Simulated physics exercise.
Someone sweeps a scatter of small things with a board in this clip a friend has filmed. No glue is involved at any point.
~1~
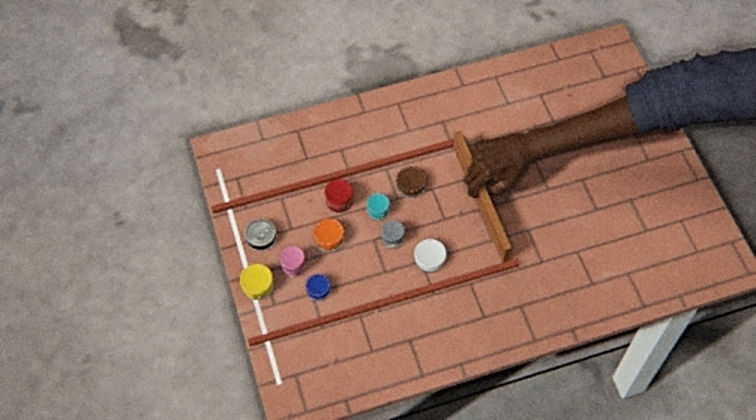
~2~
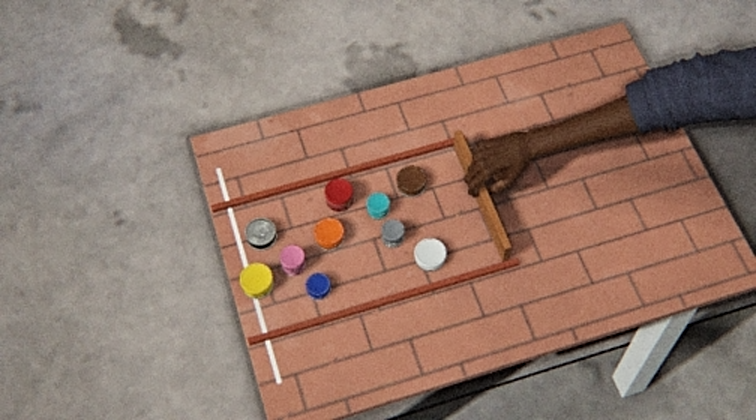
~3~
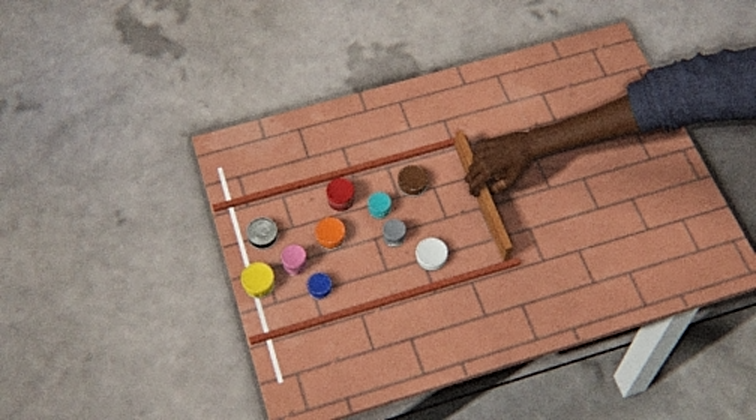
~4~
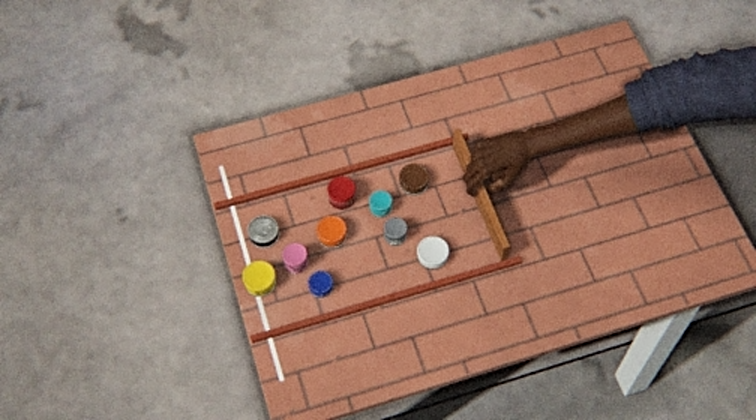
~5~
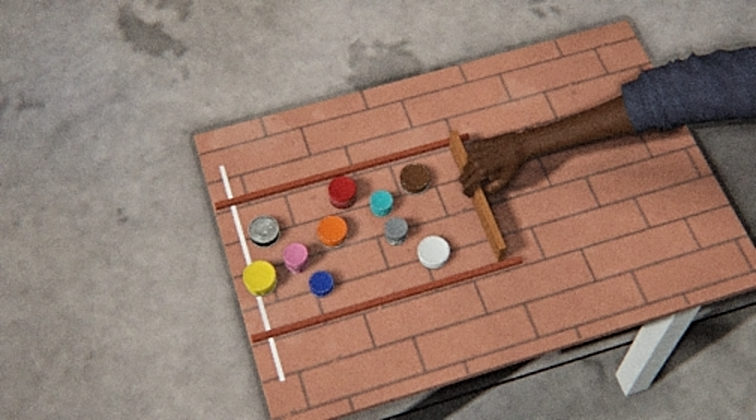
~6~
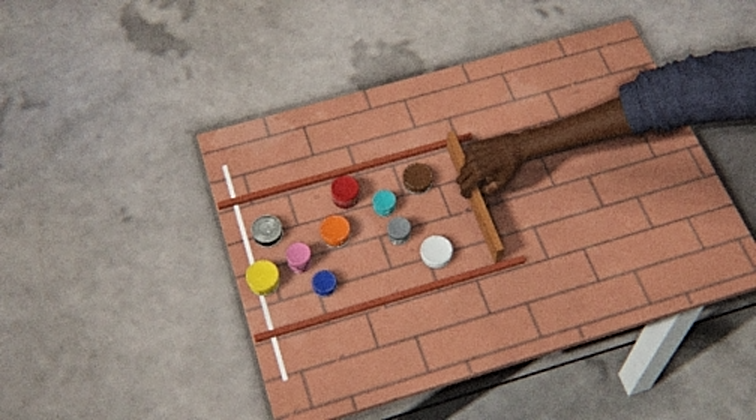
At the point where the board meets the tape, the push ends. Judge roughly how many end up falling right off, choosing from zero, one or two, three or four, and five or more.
The tally of drops is above four.
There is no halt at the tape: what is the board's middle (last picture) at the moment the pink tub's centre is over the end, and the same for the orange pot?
For the pink tub, about (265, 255); for the orange pot, about (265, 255).
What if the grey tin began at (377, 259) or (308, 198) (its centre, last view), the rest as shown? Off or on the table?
Well, the grey tin stays aboard in the first case and is gone in the second.
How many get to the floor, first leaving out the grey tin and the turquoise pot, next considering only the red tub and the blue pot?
You'd get 4 in the first case and 4 in the second one.
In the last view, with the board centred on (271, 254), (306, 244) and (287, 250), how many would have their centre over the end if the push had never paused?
In that order 4, 0 and 1.
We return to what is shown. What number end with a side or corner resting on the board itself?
4 of them.
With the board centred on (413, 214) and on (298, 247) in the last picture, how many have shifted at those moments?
3 and 10.
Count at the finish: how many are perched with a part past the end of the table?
Answer: 4.
Soon after, none off yet; yellow pot at rest near (263, 278); black tin at rest near (267, 231); pink tub at rest near (299, 258).
Then, none off yet; yellow pot moved about its own width near (242, 288); black tin moved about its own width near (243, 240); pink tub moved about its own width near (270, 282).
By the end, the number that fall off is five or more; fallen, red tub, orange pot, blue pot, pink tub, black tin and yellow pot.
